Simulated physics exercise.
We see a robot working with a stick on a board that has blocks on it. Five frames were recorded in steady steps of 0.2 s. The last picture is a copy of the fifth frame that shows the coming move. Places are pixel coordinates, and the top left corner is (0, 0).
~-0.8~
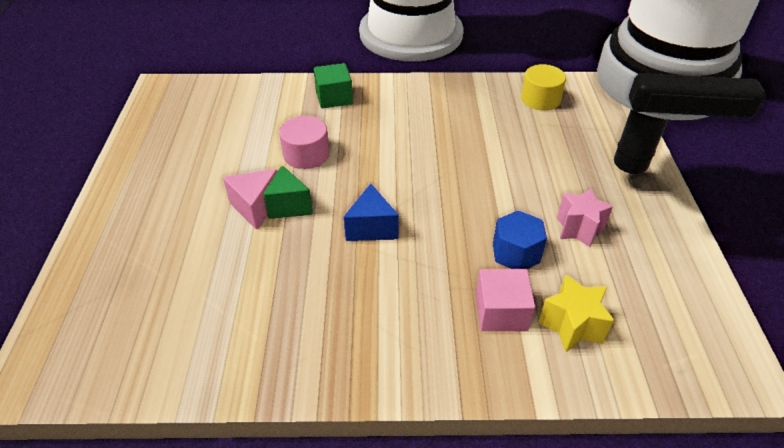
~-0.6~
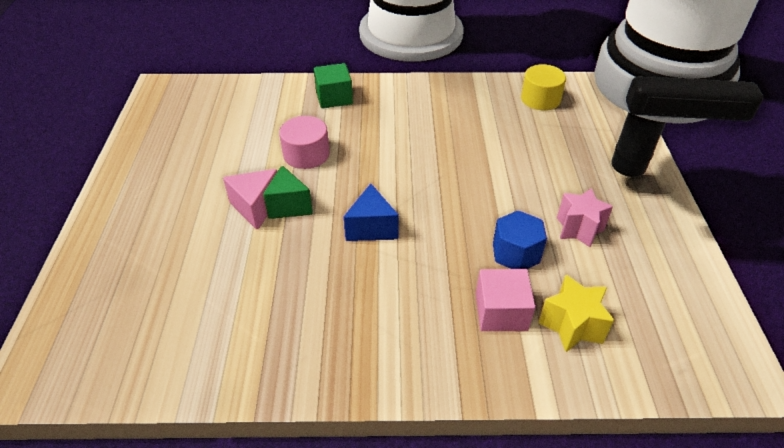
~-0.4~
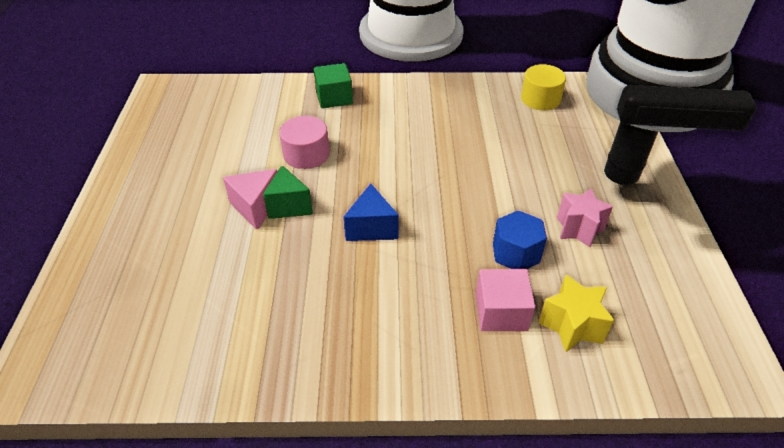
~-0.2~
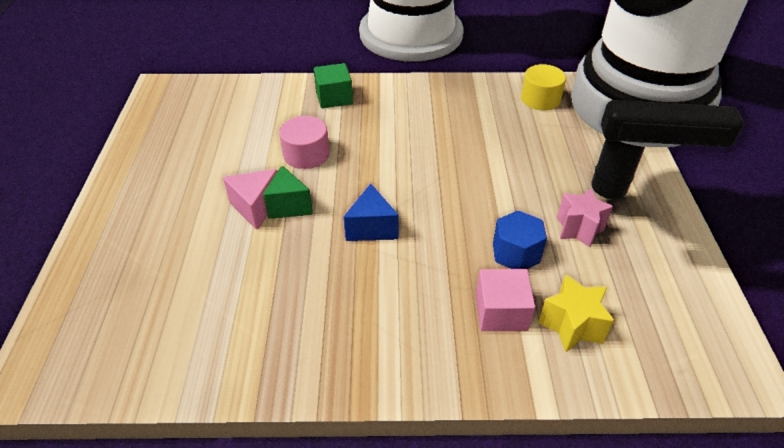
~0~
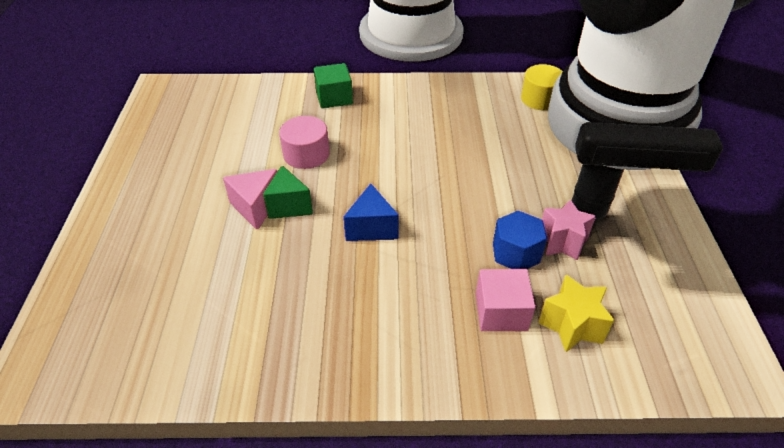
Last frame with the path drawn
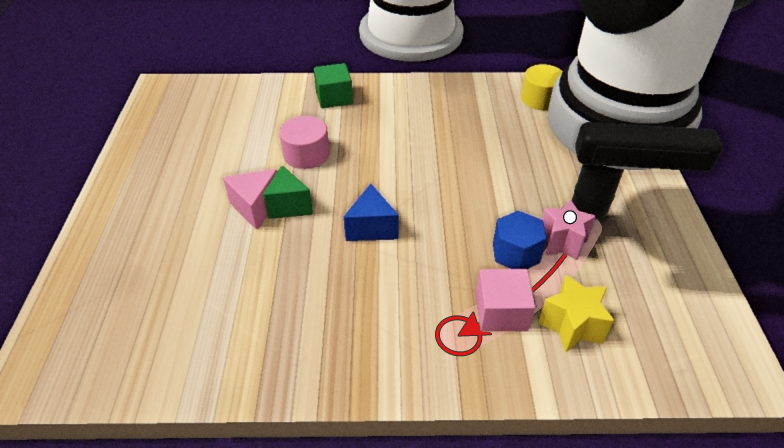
We see a robot arm holding a black stick over a wooden board of colourful blocks. The stick moves down and to the left, then nudges the pink star toward the blue hexagonal block while the other blocks stay still.
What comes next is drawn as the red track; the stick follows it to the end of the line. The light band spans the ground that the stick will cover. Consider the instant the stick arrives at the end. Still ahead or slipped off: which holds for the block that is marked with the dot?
Pushed along.
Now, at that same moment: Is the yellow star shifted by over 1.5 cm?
I believe not.
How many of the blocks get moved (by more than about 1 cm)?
I reckon the push displaces three or more of the blocks by more than 1 cm.
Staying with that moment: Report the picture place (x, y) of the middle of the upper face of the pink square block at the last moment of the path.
The middle of the upper face of the pink square block will lie at about (408, 368) in the picture.
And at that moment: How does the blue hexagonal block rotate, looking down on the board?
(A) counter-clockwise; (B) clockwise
Letter B.
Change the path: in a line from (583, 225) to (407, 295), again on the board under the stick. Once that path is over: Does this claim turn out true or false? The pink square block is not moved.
That statement is not accurate.
Drawn move, from (583, 225) via (557, 265) and (515, 303), ending at (459, 335); the dot is on the pink star.
What follows on the original path. One third of the way, stick (562, 248); blue hexagonal block (487, 244), turned 50° clockwise; pink star (536, 257).
Two thirds of the way, stick (519, 286); pink square block (461, 330); blue hexagonal block (464, 249), turned 100° clockwise; pink star (487, 294), turned 15° clockwise.
At the end, stick (461, 319); pink square block (408, 368), turned 55° anticlockwise; blue hexagonal block (464, 249), turned 100° clockwise; pink star (422, 320), turned 30° clockwise; yellow star still.
